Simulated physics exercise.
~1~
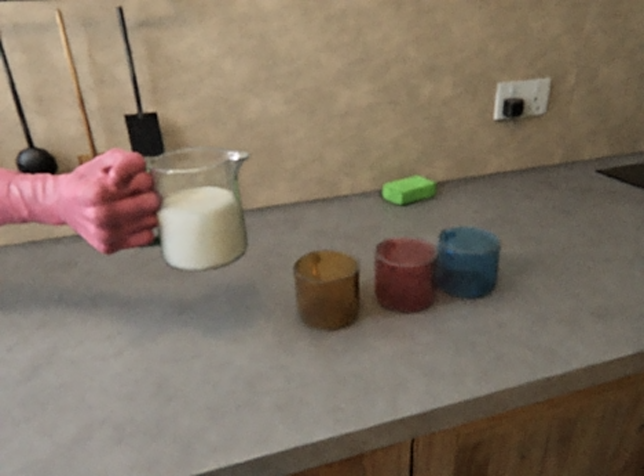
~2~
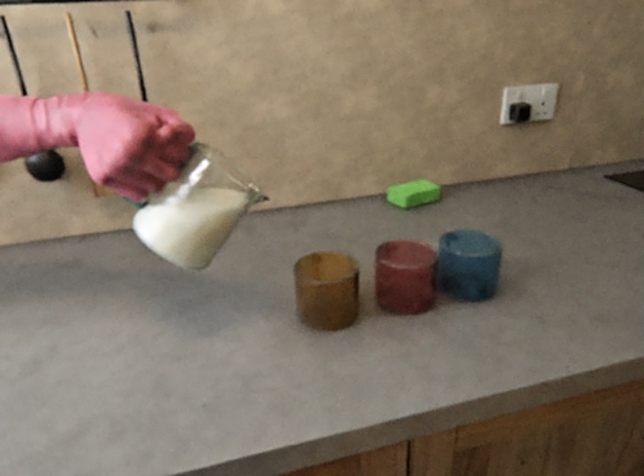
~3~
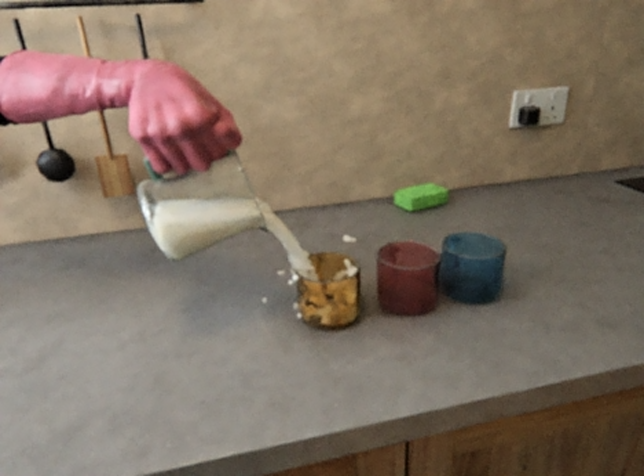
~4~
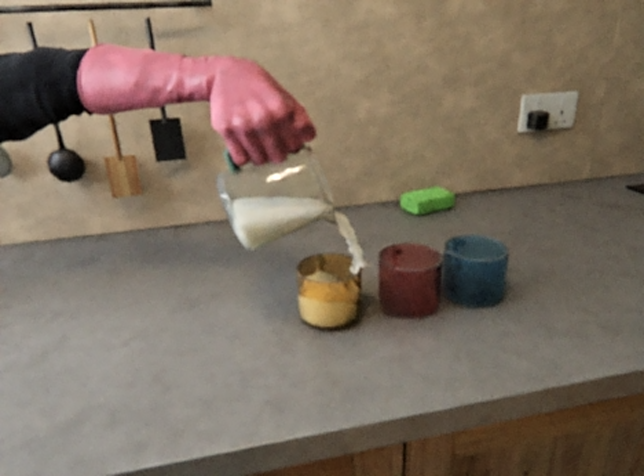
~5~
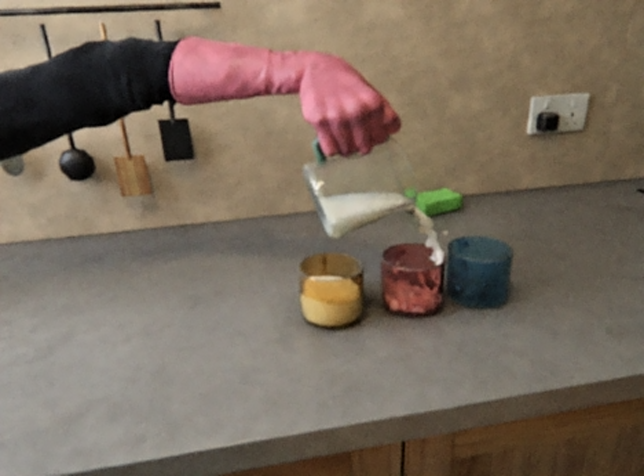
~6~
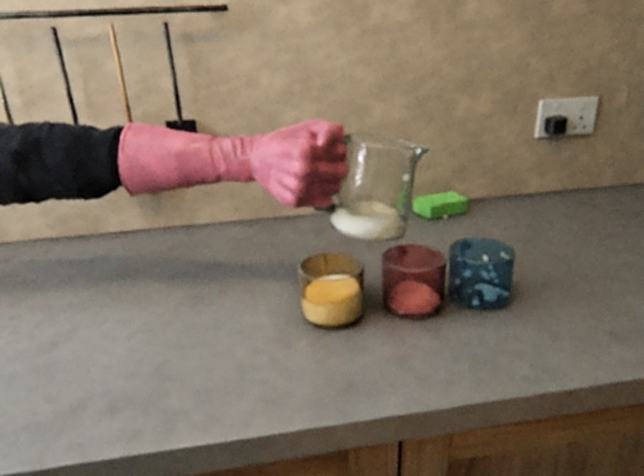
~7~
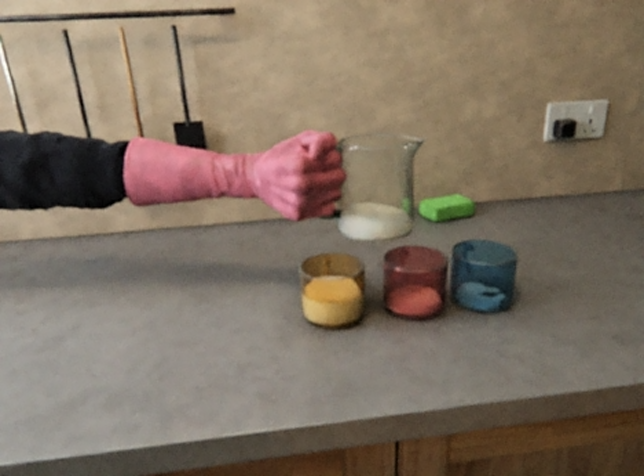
On a grey kitchen counter, a pink-gloved hand tipped a glass jug of milk and swept it right over three coloured mugs, splashing a little at first, then levelled it, leaving the left mug fullest and some milk still in the jug.
